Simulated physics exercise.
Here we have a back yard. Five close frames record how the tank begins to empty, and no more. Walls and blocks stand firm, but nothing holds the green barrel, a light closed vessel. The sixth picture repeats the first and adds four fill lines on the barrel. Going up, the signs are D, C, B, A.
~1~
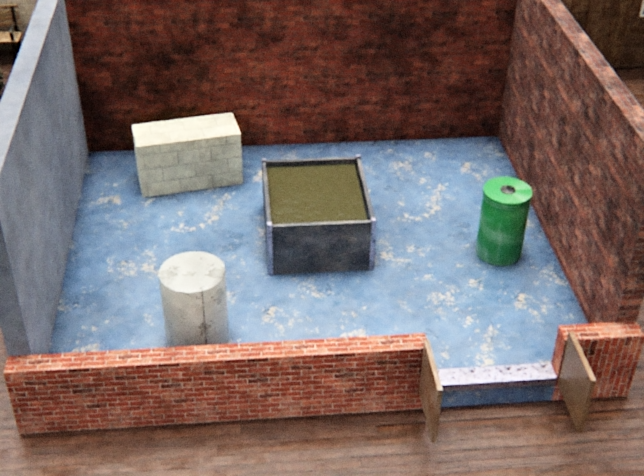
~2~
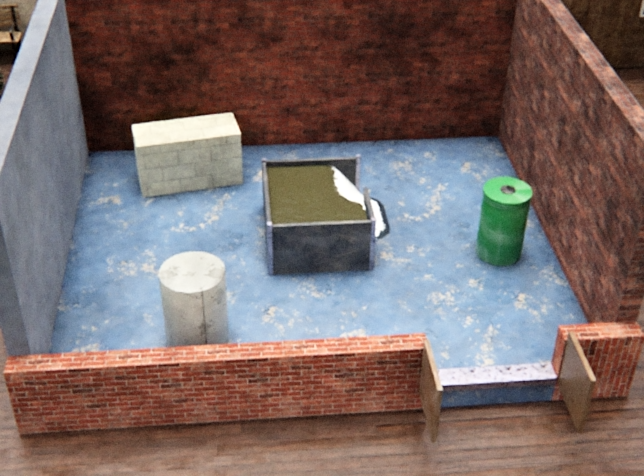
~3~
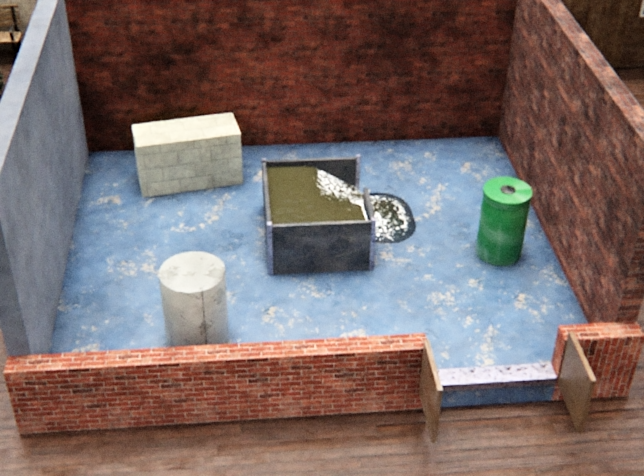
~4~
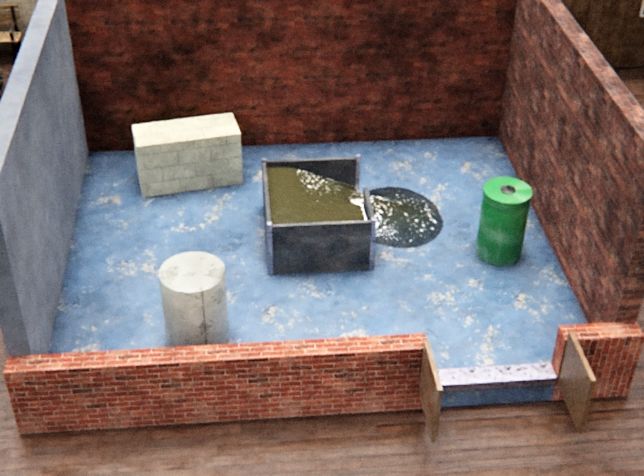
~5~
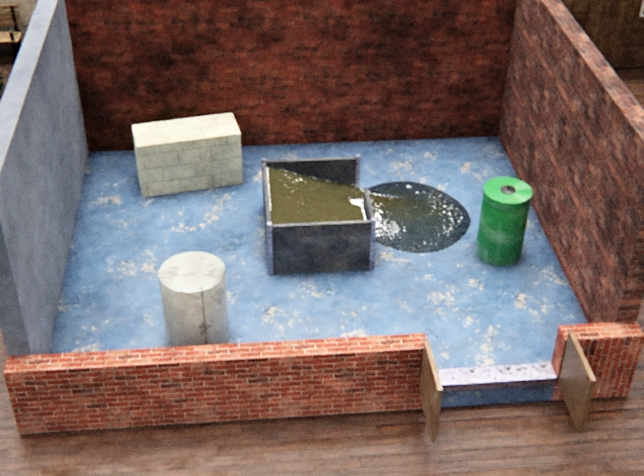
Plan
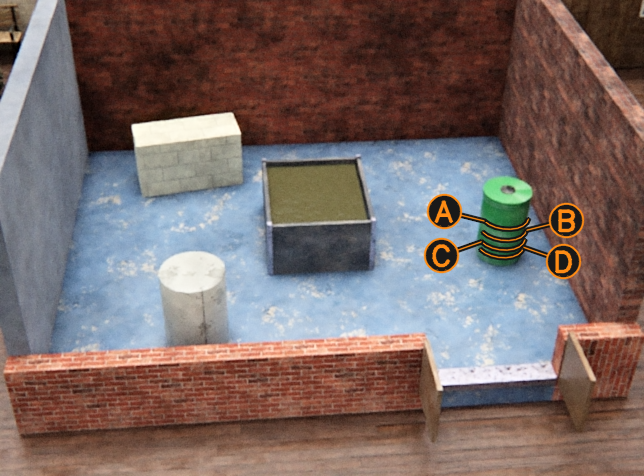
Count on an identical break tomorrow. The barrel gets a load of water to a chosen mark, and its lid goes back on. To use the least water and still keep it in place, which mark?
It is D.
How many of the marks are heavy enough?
All of them.
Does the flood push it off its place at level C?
No.
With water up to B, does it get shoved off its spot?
No, not at all.
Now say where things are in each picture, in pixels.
Lid of the green barrel at (508, 190); tank full, its middle at (316, 195); open gate at (492, 333), in the first picture.
Water covers 1 % of the ground, mostly out of sight from here, in the second picture.
In the third picture, 2 % of the ground under water, its edge towards the barrel at (406, 229).
In the fourth picture, 4 % of the ground under water, its edge towards the barrel at (427, 234).
Lid of the green barrel at (508, 190); 7 % of the ground under water, its edge towards the barrel at (453, 236), in the fifth picture.
In orange, A at (510, 229); B at (508, 240); C at (507, 250); D at (505, 257); from the bottom up D, C, B, A.
With A, it does not move.
With B, it does not move.
With C, it does not move.
With D, it does not move.
